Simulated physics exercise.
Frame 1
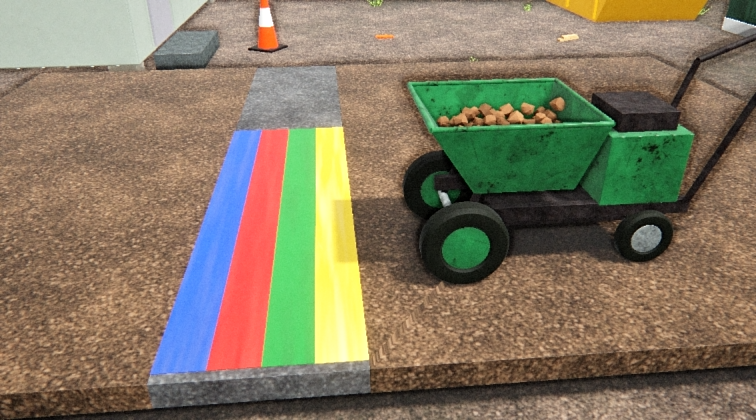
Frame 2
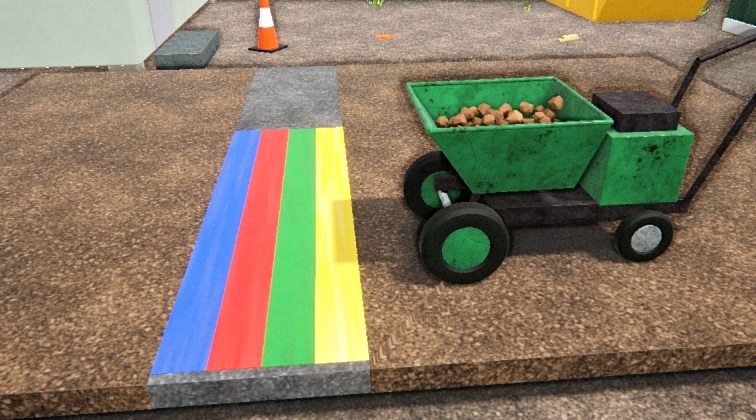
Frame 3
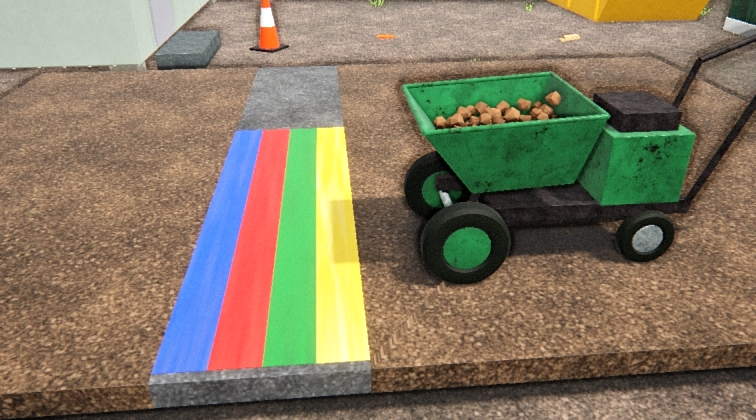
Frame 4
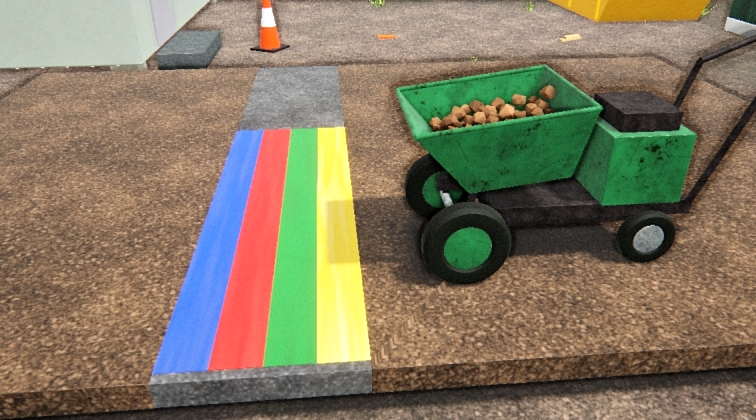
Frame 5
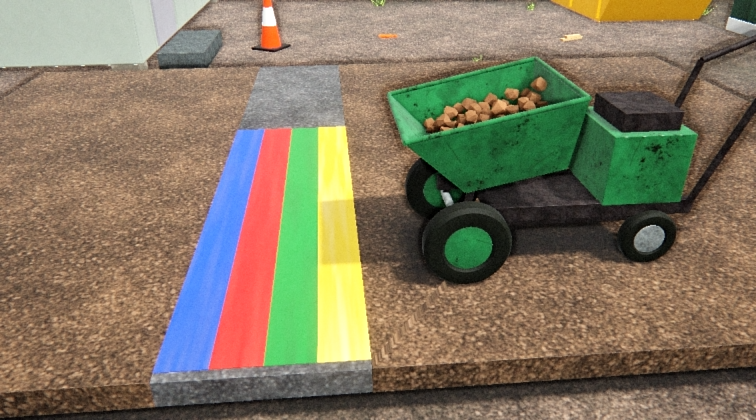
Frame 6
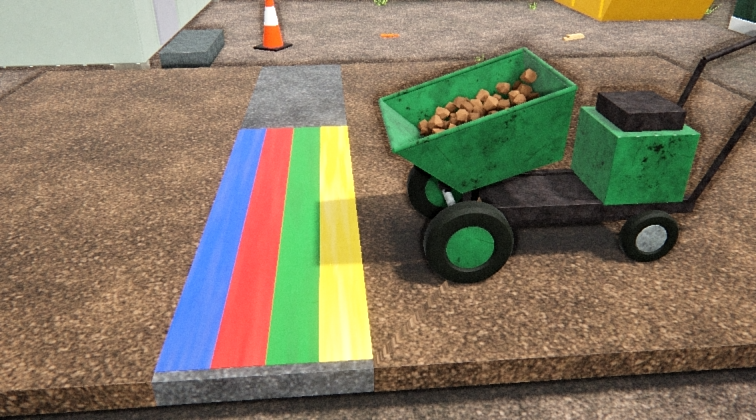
The green skip of a small power barrow, loaded with brown clay clods, sits level at first beside blue, red, green and yellow strips on the ground. It then tilts gradually toward the left, its front lip lowering and its back rising, until it is clearly tipped with the clods still inside.
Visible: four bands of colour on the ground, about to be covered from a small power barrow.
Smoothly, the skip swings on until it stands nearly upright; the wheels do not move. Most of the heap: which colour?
Colour: Green.
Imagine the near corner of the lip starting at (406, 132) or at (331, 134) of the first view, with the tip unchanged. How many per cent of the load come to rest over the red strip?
Position 1: Near 30 %; position 2: Near 20 %.
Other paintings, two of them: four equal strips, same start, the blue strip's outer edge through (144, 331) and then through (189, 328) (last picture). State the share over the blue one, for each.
Near 10 in a hundred and near 20 in a hundred.
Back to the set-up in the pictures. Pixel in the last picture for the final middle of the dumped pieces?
Roughly at (290, 249).
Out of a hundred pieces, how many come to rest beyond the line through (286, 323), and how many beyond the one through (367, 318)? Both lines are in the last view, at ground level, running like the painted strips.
The first comes to 50 %, the second to 90 %.
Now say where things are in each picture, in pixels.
In the first picture, lip of the skip at (432, 131), level; top of the load at (498, 132), clay clods; yellow strip at (340, 316); green strip at (291, 319); red strip at (242, 322); blue strip at (192, 325).
In the second picture, lip of the skip at (430, 132), level; top of the load at (497, 131).
In the third picture, lip of the skip at (425, 134), tipped barely; top of the load at (494, 130).
In the fourth picture, lip of the skip at (416, 138), tipped a little; top of the load at (524, 126).
In the fifth picture, lip of the skip at (406, 143), tipped a little; top of the load at (517, 120).
In the sixth picture, lip of the skip at (395, 151), tipped clearly; top of the load at (519, 103); yellow strip at (344, 315); green strip at (295, 318); red strip at (246, 320); blue strip at (196, 323).
Soon after the last picture, skip tipped steeply; all in the skip.
A little later, skip tipped right over; nearly all in the skip; a stray few over the yellow strip; a small part over the green strip.
Later still, skip tipped right over; about a quarter in the skip; a small part over the yellow strip; about a third over the green strip; about a quarter over the red strip; a small part over the blue strip; a stray few off the paint.
By the end, skip tipped right over; a small part in the skip; about a quarter over the yellow strip; about a third over the green strip; about a quarter over the red strip; a small part over the blue strip; a small part off the paint.
